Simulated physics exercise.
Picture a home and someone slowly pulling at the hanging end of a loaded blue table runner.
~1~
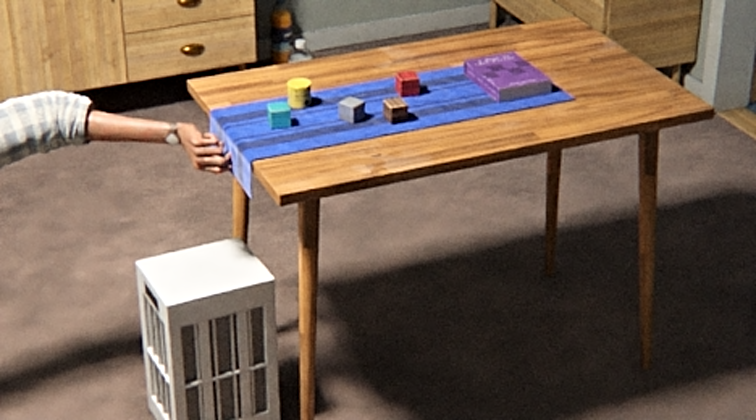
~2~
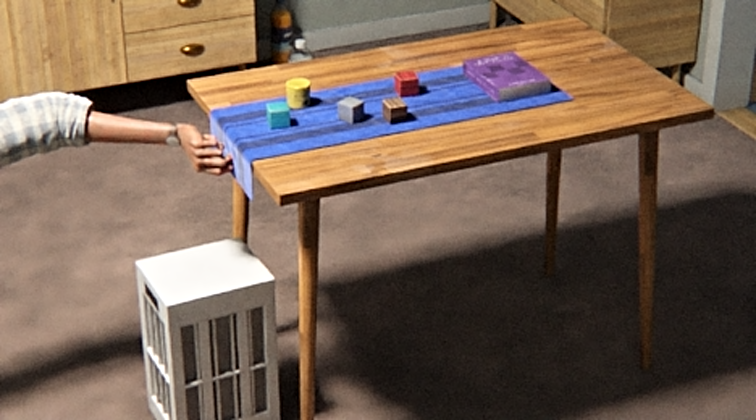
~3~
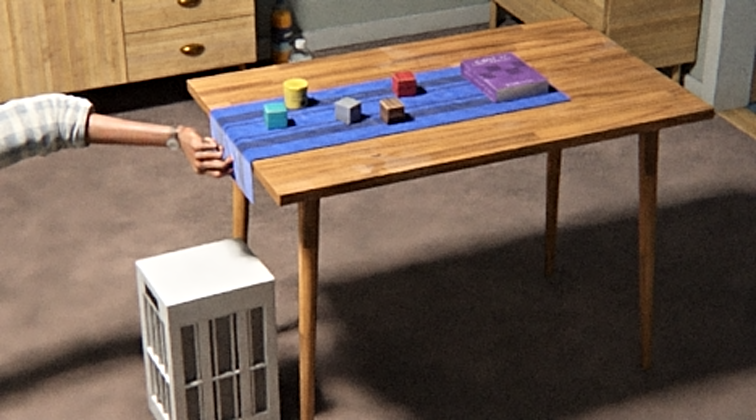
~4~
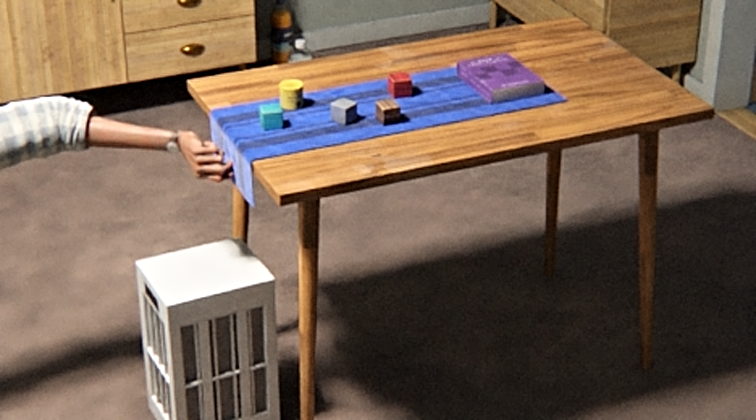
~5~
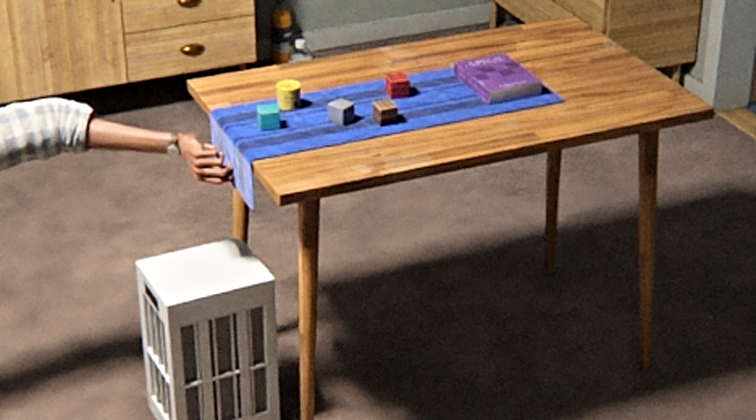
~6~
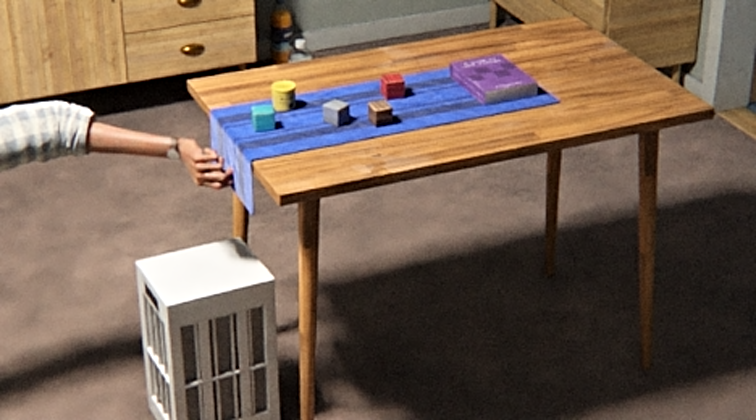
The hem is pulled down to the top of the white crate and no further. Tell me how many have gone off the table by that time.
Watching it, the fallen ones add up to two, no more.
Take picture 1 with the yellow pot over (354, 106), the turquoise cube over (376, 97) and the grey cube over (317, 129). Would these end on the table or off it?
As for the yellow pot, it holds its spot; the turquoise cube, it holds its spot; the grey cube, it leaves the top.
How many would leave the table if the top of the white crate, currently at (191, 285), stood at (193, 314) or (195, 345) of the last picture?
First case 3, second 4.
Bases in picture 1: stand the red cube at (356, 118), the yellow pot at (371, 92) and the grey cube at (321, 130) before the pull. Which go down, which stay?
Record - red cube retained; yellow pot retained; grey cube lost.
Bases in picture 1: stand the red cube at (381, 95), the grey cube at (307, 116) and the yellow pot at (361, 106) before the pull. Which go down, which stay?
Result - red cube retained; grey cube lost; yellow pot retained.
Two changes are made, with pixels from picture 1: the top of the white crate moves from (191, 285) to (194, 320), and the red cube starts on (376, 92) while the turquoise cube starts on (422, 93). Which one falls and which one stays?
The red cube ends up still on top and the turquoise cube ends up still on top.
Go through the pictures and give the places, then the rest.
The first picture shows hem (252, 200); turquoise cube (279, 107); yellow pot (299, 83); grey cube (352, 101); brown cube (396, 102); red cube (407, 75); top of the crate (191, 285).
The second picture shows hem (252, 202); turquoise cube (278, 107).
The third picture shows hem (254, 204); yellow pot (296, 83).
The fourth picture shows hem (255, 208); grey cube (344, 103); top of the crate (191, 285).
The fifth picture shows hem (254, 211); brown cube (385, 104).
The sixth picture shows hem (253, 216); turquoise cube (263, 109); yellow pot (284, 86); grey cube (336, 104); brown cube (380, 105); red cube (393, 78).
Soon after, hem near (233, 231); turquoise cube gone.
Then, hem on the crate; turquoise cube and yellow pot gone.
At rest, hem on the crate; turquoise cube and yellow pot gone. It carries off two.
